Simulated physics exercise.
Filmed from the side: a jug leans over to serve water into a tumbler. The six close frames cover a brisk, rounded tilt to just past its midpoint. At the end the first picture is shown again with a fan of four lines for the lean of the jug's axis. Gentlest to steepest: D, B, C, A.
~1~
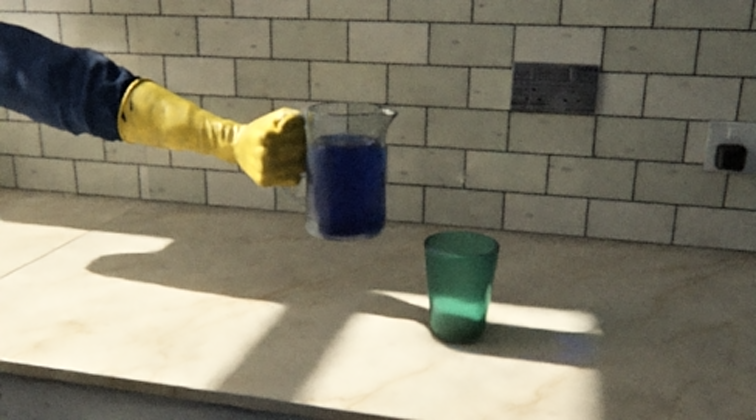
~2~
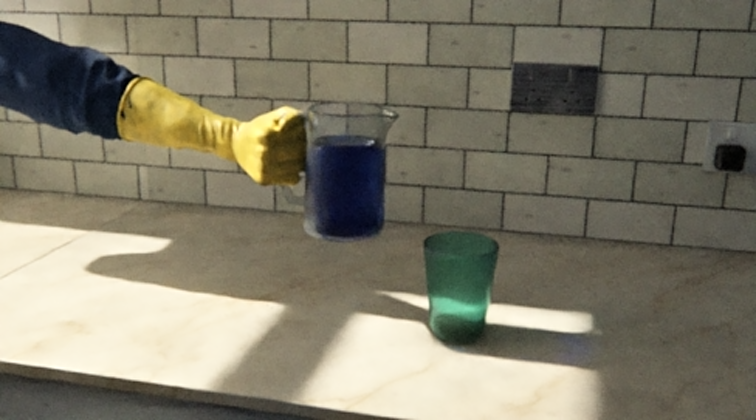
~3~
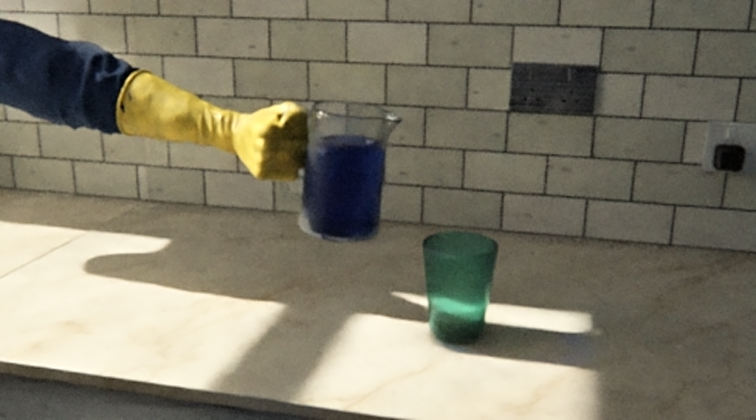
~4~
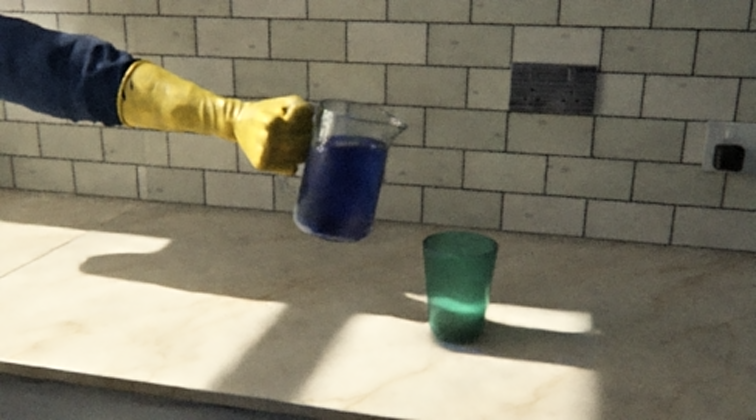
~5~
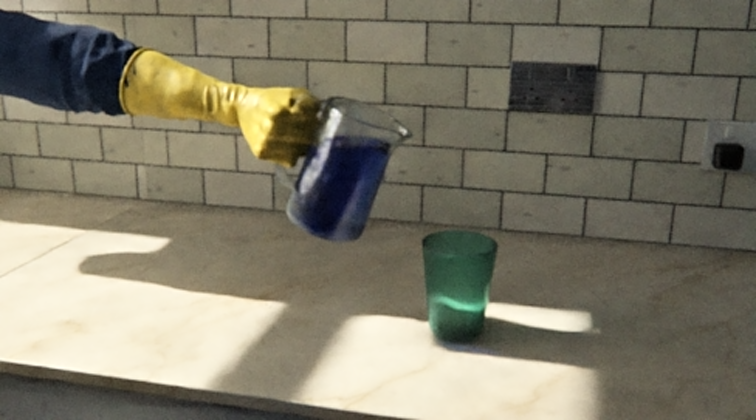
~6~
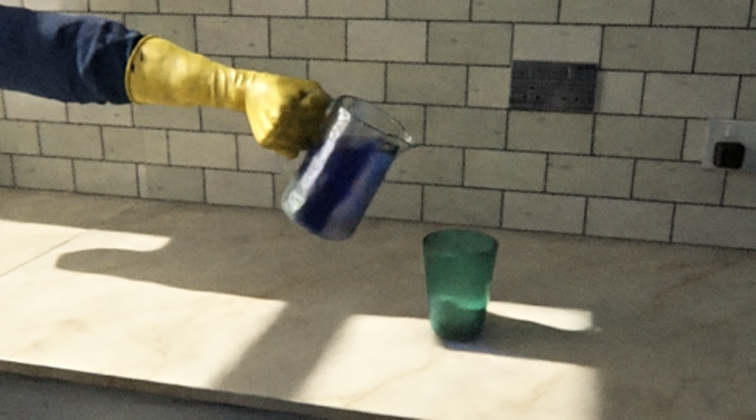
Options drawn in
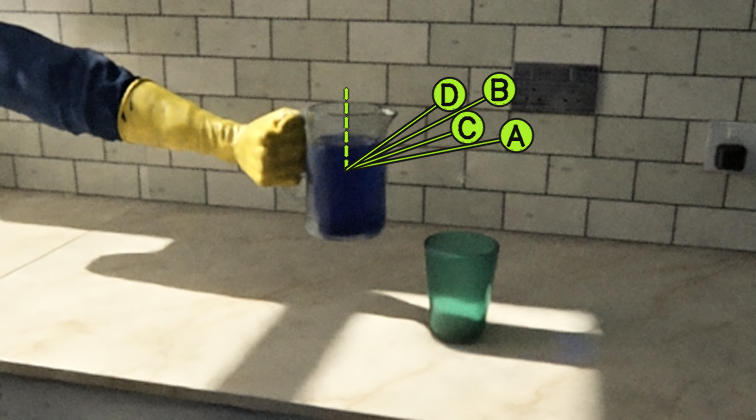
A hand in a yellow rubber glove, its arm in a dark blue sleeve, reaches in from the left above a sunlit, pale marble-look counter, seen from the side against a cream tiled wall. It holds a clear jug of deep blue liquid, with a green tumbler standing lower to the right. The jug starts upright, then leans steadily rightward, its liquid still inside, while the view stays still.
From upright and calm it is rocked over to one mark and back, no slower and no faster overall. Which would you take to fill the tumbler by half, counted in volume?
Choose C.
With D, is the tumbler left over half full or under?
Under half.
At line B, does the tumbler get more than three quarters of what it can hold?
No, less.
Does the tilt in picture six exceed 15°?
Yes, it does.
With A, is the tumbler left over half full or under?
Over half.
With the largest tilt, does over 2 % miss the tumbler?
No.
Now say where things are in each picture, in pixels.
In the first frame, upright, lip at (396, 114); rim of the tumbler round (462, 243); nothing has left yet.
In the second frame, upright, lip at (397, 116); nothing has left yet.
In the third frame, tipped about 6°, lip at (400, 120); nothing has left yet.
In the fourth frame, tipped about 12°, lip at (406, 127); nothing has left yet.
In the fifth frame, tipped about 20°, lip at (411, 135); nothing has left yet.
In the sixth frame, tipped about 28°, lip at (416, 145); nothing has left yet.
On the marked copy, A at (499, 140); B at (485, 98); C at (451, 133); D at (436, 105).
Choosing A, the tumbler ends with about 71 % of what it can hold.
Choosing B, the tumbler ends with about 29 % of what it can hold.
Choosing C, the tumbler ends with about 48 % of what it can hold.
Choosing D, the tumbler ends with about 16 % of what it can hold.
